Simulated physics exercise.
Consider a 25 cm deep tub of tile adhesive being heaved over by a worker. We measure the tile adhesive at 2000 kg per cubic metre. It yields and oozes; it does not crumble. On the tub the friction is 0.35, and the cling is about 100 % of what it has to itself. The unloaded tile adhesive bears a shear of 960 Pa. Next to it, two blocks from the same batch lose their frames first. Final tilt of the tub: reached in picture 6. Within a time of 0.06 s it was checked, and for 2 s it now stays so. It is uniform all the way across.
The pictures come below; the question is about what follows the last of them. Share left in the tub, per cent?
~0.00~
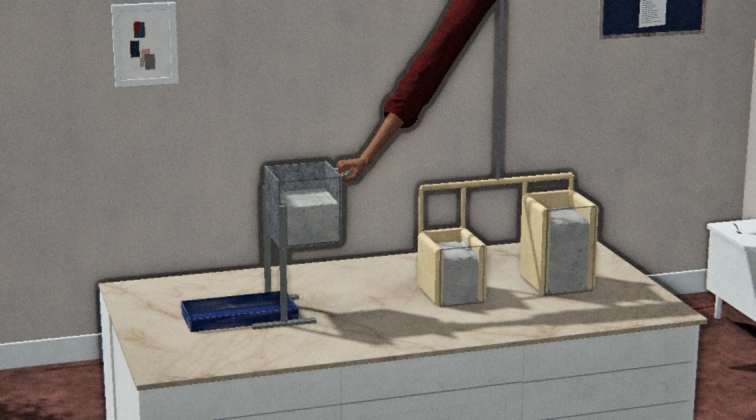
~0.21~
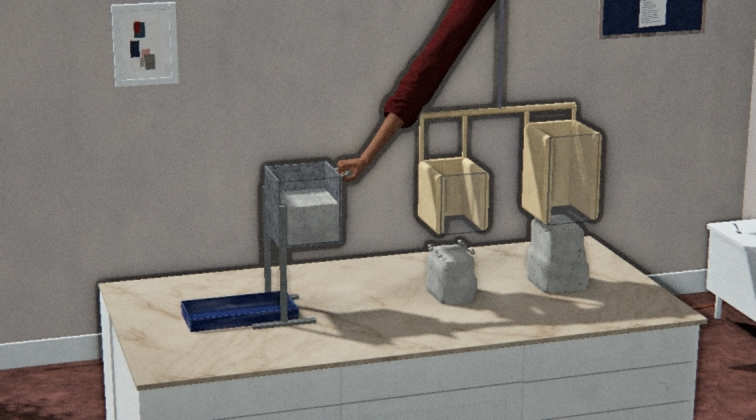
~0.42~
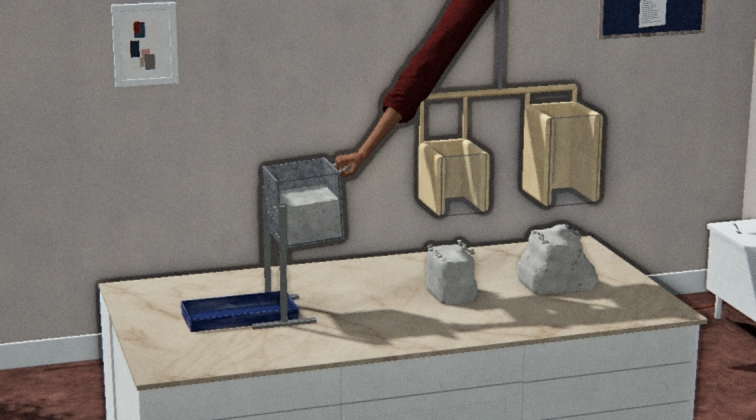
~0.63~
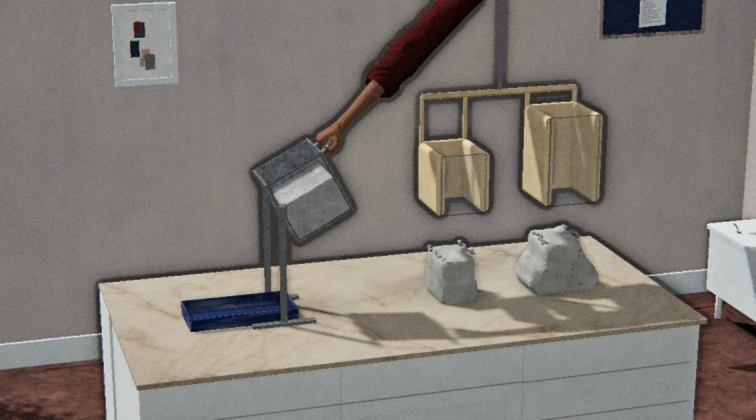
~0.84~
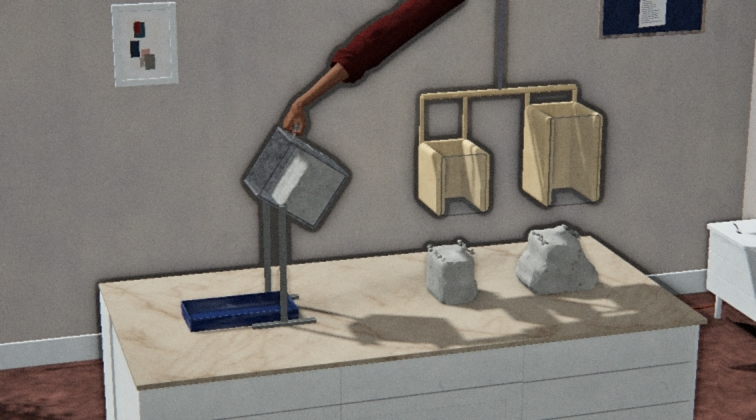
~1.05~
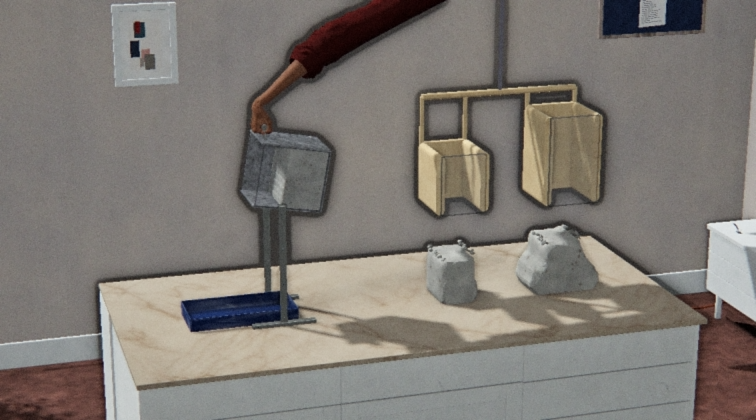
100 per cent.
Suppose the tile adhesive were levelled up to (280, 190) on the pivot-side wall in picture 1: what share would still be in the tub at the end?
That works out near 100 %.
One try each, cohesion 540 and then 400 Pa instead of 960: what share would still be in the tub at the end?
The two runs give near 100 % and near 100 % respectively.
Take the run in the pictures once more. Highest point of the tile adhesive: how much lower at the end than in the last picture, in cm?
0 cm or so.
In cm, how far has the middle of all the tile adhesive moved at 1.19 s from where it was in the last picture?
The change is near 0 cm.
After 1.19 s, the tub is at 80 degrees and holds 100 %.
After 1.36 s, the tub is at 80 degrees and holds 100 %.
After 1.53 s, the tub is at 80 degrees and holds 100 %.
After 1.70 s, the tub is at 80 degrees and holds 100 %.
After 3.05 s, the tub is at 80 degrees and holds 100 %.
